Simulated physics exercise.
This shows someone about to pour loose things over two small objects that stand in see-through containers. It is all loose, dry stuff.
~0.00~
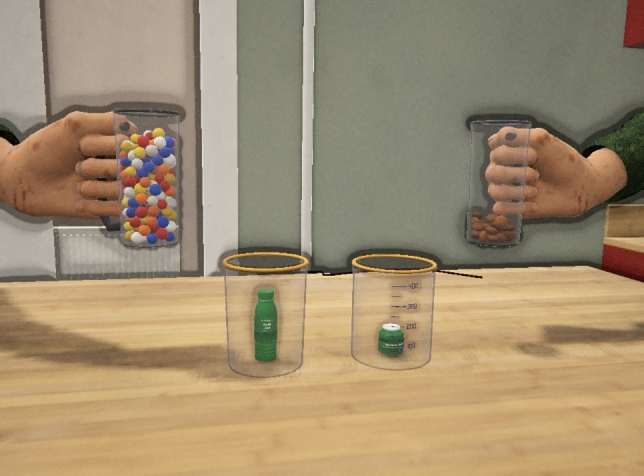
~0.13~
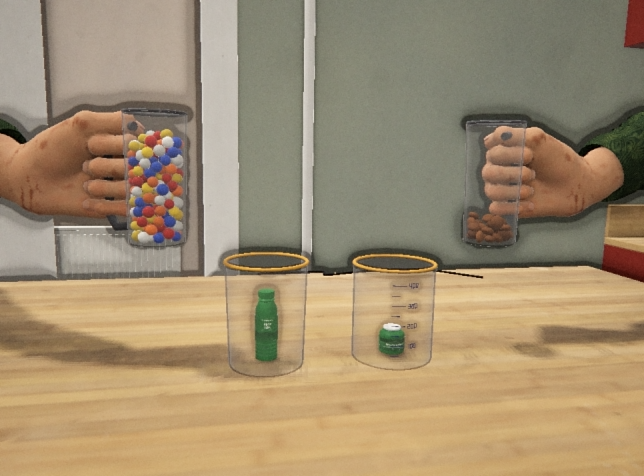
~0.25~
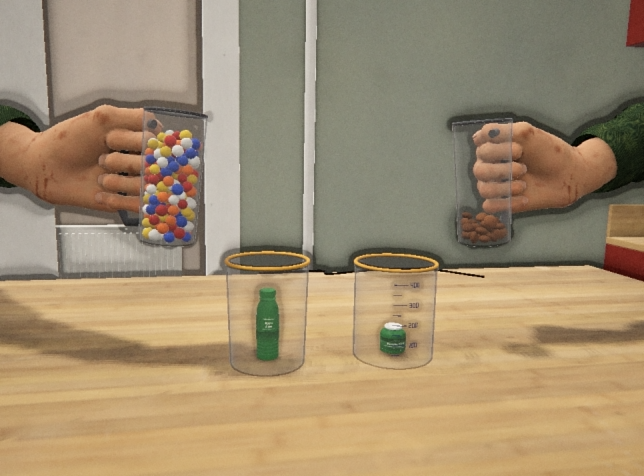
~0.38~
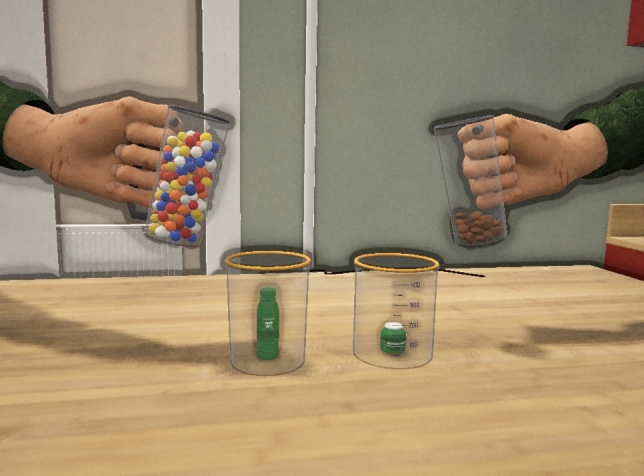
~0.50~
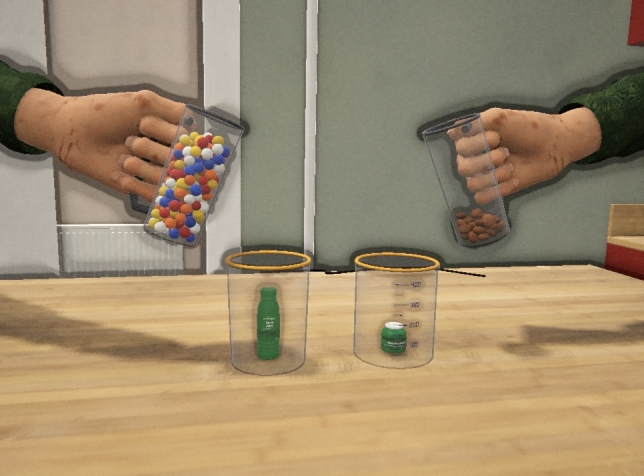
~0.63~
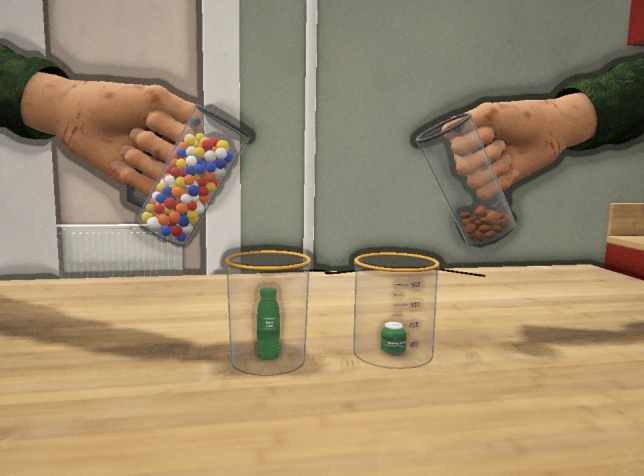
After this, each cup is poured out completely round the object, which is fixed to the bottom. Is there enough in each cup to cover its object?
Left: Visible. Right: Visible.
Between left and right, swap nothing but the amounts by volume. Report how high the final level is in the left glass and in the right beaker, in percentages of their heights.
Left: 15 %. Right: 45 %.
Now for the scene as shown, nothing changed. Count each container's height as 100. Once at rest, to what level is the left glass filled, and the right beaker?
55 % on the left and 20 % on the right.
By 1.03 s, left glass empty, all of its cupful still in the cup; right beaker empty, all of its cupful still in the cup.
By 1.53 s, left glass nearly empty, nearly all of its cupful still in the cup; right beaker empty, all of its cupful still in the cup.
By 2.08 s, left glass a third full, roughly a third of its cupful still in the cup; right beaker empty, all of its cupful still in the cup.
When it is over (2.9 s), left glass half full (surface near (268, 302)), nothing beside it; right beaker nearly empty (surface near (394, 333)), nothing beside it; the left thing is still showing; the right thing is still showing.
